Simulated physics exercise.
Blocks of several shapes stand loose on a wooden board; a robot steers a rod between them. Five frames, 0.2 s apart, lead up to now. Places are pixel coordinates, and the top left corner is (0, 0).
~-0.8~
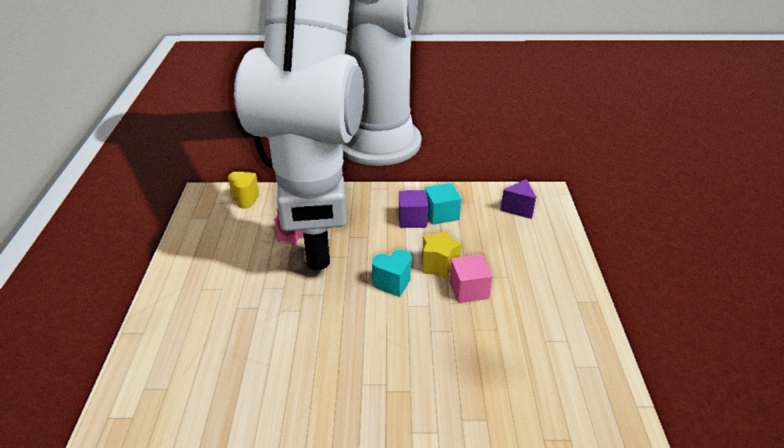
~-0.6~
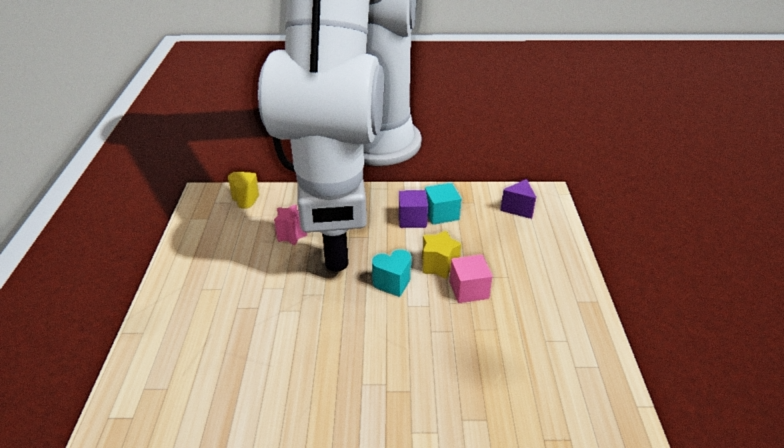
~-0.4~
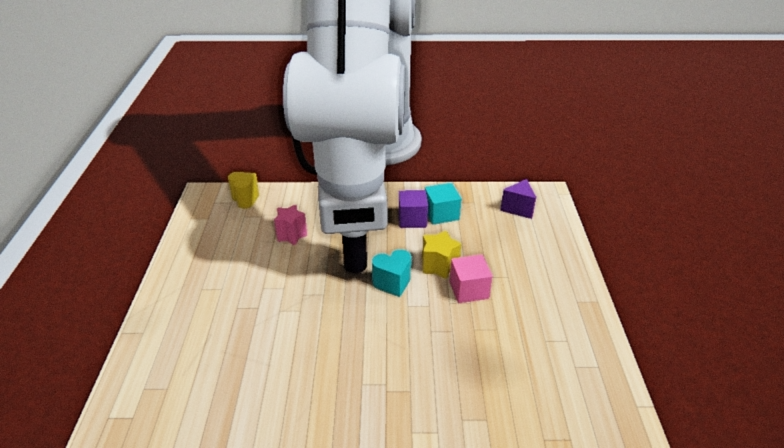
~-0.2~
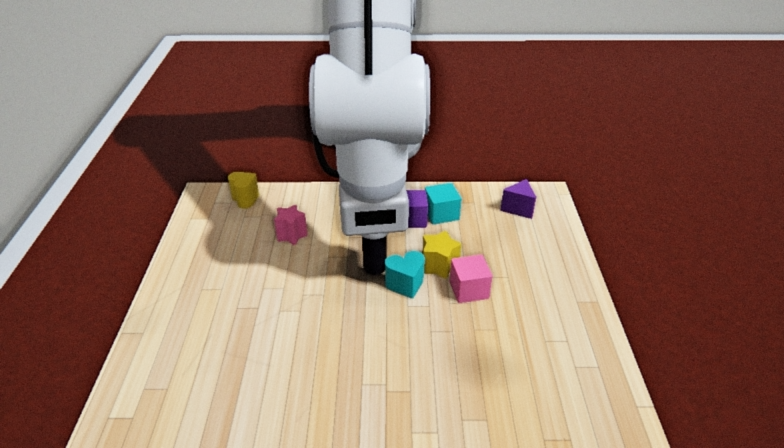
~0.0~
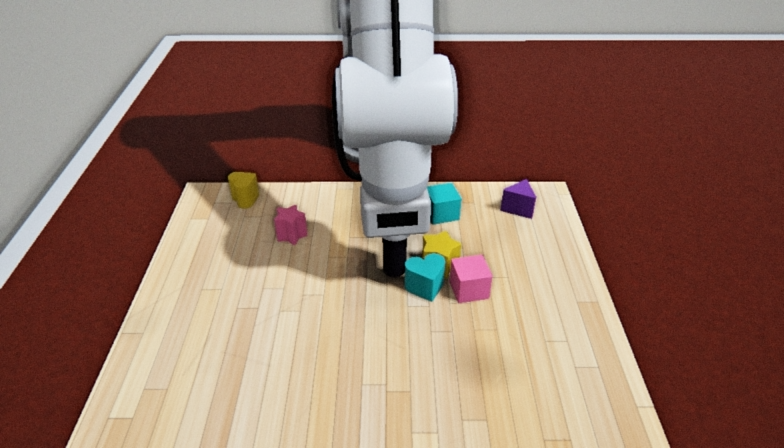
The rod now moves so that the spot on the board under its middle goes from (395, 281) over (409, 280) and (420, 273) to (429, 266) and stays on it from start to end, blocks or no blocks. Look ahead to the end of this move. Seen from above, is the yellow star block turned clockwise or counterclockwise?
Viewed from overhead, the yellow star block winds up turned anticlockwise.
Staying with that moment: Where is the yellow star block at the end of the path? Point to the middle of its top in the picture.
Its top face will be centred at roughly (453, 237).
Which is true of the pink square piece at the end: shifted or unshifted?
It will be nudged away from its spot.
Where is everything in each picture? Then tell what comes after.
In the first frame, lower end of the rod (319, 263), tops of blocks, turquoise heart (393, 261), yellow star block (440, 243), pink square piece (472, 267).
In the second frame, rod (337, 264), blocks as before.
In the third frame, rod (356, 266), blocks as before.
In the fourth frame, rod (375, 267), turquoise heart (406, 262).
In the fifth frame, rod (395, 269), turquoise heart (426, 265), yellow star block (440, 243), pink square piece (472, 267).
Halfway along, rod (415, 266); turquoise heart (446, 264); yellow star block (444, 242), turned 20° anticlockwise; pink square piece (482, 268), turned 15° clockwise.
At the end, rod (430, 255); turquoise heart (447, 264); yellow star block (453, 237), turned 25° anticlockwise; pink square piece (483, 269), turned 20° clockwise.
